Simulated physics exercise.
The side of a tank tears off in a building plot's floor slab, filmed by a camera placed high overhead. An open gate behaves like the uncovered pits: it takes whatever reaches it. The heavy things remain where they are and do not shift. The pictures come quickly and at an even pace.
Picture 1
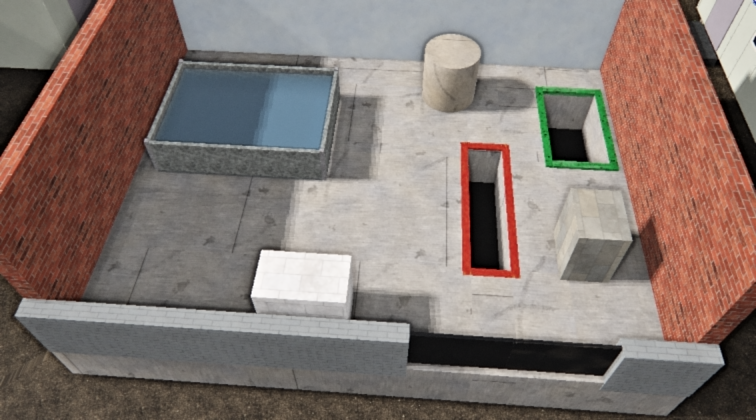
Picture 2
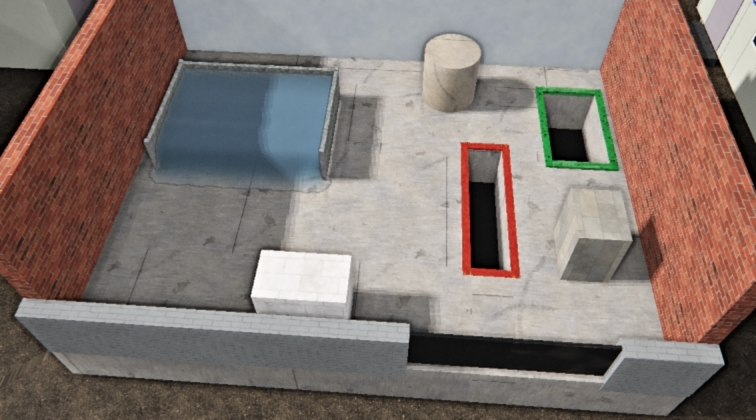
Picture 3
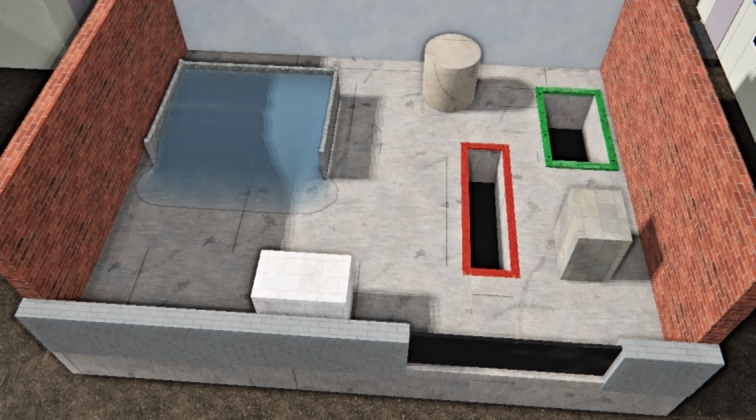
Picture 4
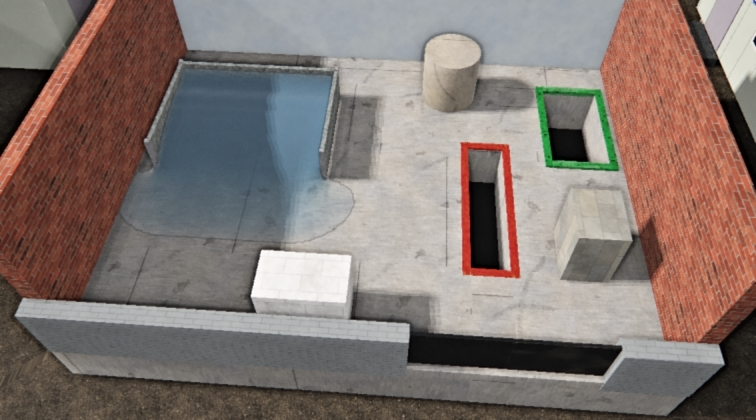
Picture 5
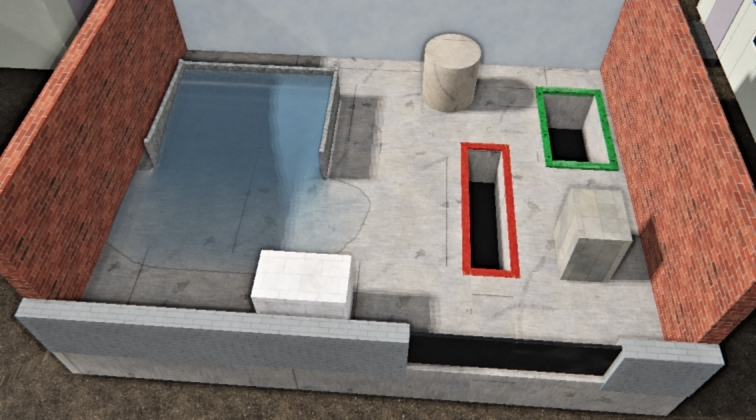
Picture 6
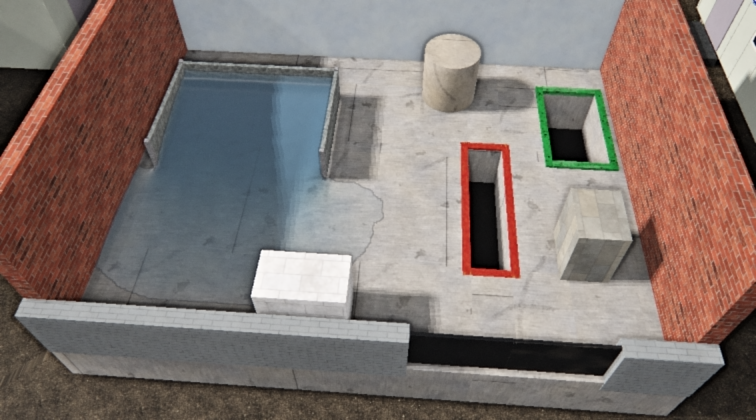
At the start, still water fills a rectangular tank at the back left of a walled concrete floor with red- and green-edged pits. The tank's near side gives way and water pours out toward the viewer, then spreads in a thin, widening sheet along the left brick wall and reaches the white block.
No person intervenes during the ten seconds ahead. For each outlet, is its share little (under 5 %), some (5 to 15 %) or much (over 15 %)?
Shares: The gate gets little; the red pit gets much; the green pit gets little.
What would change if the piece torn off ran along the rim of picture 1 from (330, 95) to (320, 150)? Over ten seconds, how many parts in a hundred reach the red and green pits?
The red pit gets 45 per cent and the green pit 14 per cent.
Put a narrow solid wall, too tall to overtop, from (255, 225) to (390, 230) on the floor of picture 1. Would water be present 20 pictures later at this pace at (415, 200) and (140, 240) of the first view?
Swamped, then swamped.
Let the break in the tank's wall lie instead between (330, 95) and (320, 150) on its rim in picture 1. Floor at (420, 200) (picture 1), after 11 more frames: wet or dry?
It would be soaked by then.
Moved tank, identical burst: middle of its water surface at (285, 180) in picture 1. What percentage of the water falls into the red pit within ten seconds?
The red pit gets 12 per cent.
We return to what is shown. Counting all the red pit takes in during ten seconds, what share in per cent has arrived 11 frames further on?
I'd say some 0 per cent.
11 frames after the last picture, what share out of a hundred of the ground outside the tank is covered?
I make it 35 per cent.
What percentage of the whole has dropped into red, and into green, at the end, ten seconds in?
24 in a hundred, then 2 in a hundred.
A moment on, water covers 30 % of the floor; the gate 0 %, the red pit 0 %, the green pit 0 %.
Next, water covers 35 % of the floor; the gate 0 %, the red pit 0 %, the green pit 0 %.
Then, water covers 45 % of the floor; the gate 0 %, the red pit 1 %, the green pit 0 %.
Later, water covers 70 % of the floor; the gate 0 %, the red pit 11 %, the green pit 0 %.
In the end, water covers 85 % of the floor; the gate 0 %, the red pit 24 %, the green pit 2 %.
